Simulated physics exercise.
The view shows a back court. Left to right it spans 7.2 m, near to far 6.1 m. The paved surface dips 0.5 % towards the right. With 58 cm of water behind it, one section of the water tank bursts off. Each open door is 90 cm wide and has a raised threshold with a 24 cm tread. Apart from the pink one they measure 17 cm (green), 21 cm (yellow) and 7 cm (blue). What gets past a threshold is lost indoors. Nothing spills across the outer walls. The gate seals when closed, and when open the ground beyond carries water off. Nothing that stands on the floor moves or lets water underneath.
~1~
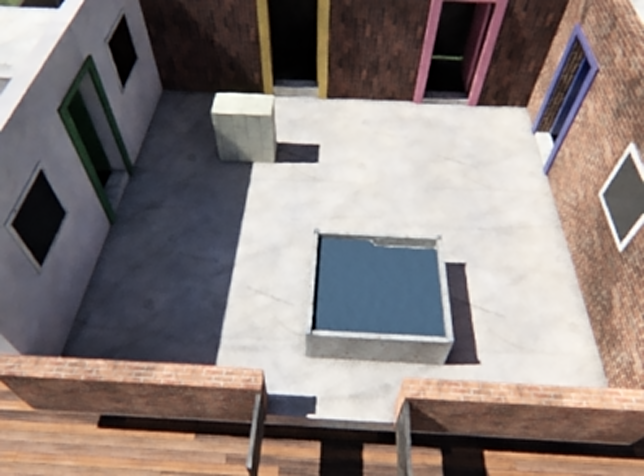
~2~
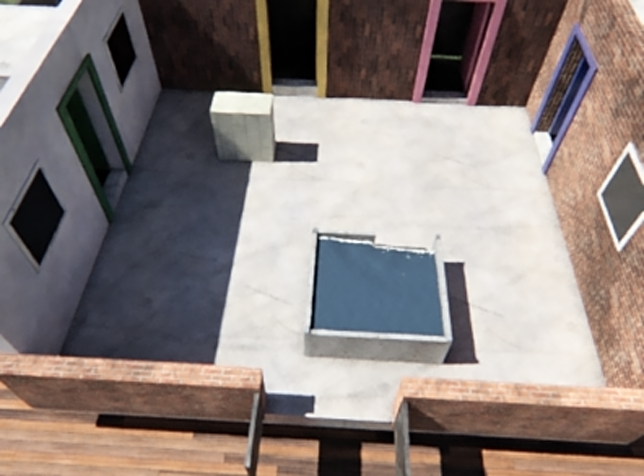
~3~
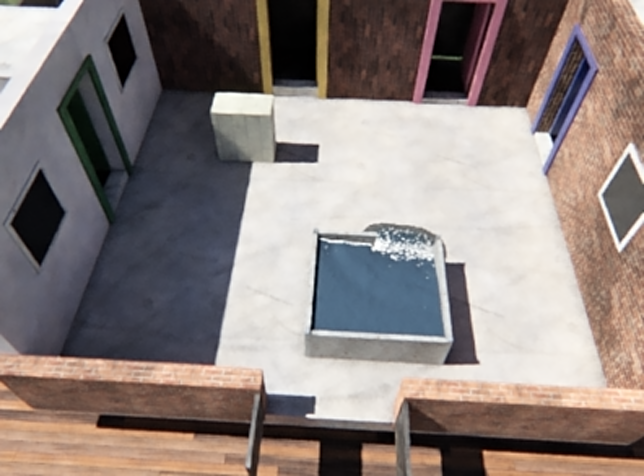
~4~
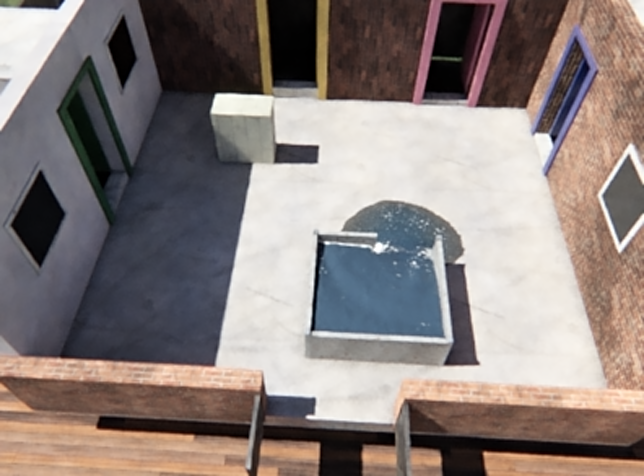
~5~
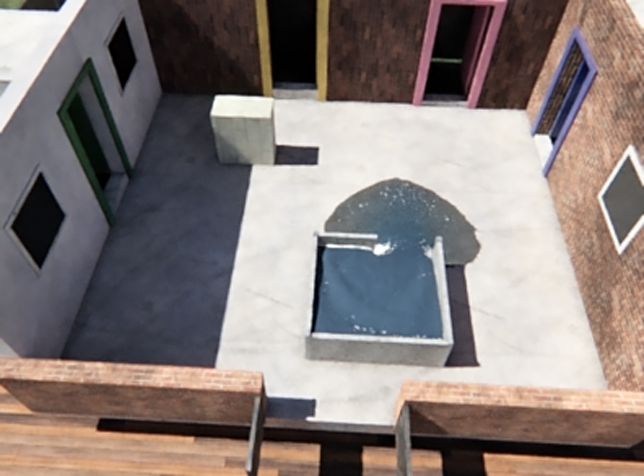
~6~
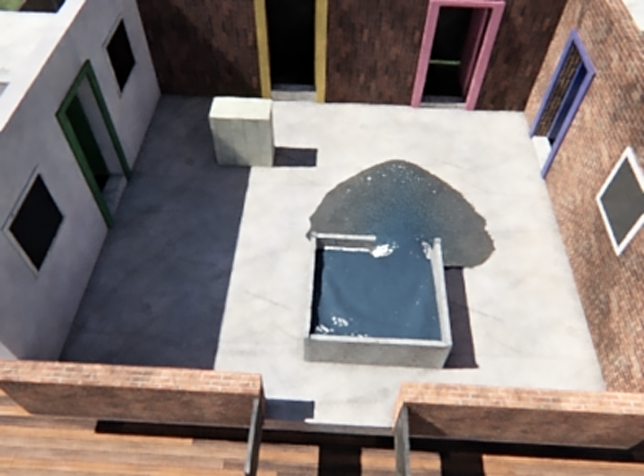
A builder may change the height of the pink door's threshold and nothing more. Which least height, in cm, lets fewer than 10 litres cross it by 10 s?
Close to 13.5 cm is just enough.
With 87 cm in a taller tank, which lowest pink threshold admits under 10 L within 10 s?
About 22 cm.
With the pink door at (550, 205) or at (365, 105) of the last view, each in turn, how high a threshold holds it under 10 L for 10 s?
About 7.5 and 13.5 cm.
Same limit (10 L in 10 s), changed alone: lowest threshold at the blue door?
About 10.0 cm at blue.
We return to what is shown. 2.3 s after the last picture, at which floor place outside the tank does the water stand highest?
Near (510, 122).
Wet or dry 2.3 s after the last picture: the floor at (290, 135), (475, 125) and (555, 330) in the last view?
In turn: Flooded, flooded, still dry.
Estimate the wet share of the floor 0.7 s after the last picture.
About 25 per cent.
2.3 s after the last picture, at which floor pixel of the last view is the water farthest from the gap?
Around (214, 101).
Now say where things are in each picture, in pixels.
The water tank at (378, 285) is whole and still, 58 cm deep; the pink door at (455, 59) is dry, in the first picture.
The gap is on the far side, the front 0.2 m out at a hidden place; the back of the water tank holds 58 cm, in the second picture.
Water pours out on the far side and has run 0.7 m, to (388, 227); about 9 cm deep outside, 58 cm at the back, in the third picture.
The gap is on the far side, the front 1.2 m out at (383, 205); the back of the water tank holds 57 cm, in the fourth picture.
Water pours out on the far side and has run 1.7 m, to (390, 183); about 5 cm deep outside, 50 cm at the back, in the fifth picture.
The gap is on the far side, the front 2.3 m out at (391, 163); the back of the water tank holds 49 cm; 1.8 m in a straight line remain to the pink door at (453, 64), in the sixth picture.
Then, 0.7 s after the last picture water covers 25 % of the floor, deepest (28 cm) near (407, 259); it has not reached the pink door.
Then, 2.3 s after the last picture water covers 40 % of the floor, deepest (23 cm) near (510, 122); 15 cm at the pink door, 19 litres in over its 11 cm threshold.
Then, 9.3 s after the last picture water covers 85 % of the floor, deepest (8 cm) near (588, 418); 5 cm at the pink door, 28 litres in over its 11 cm threshold.
At the pink door as built, the water peaked near 19 cm, 1.7 s after the last picture.
Run again over the same 10 s with other heights there, 24 litres in over 11.5 cm, 4 litres over 15.5 cm. The limit of 10 litres is kept from about 13.5 cm up.
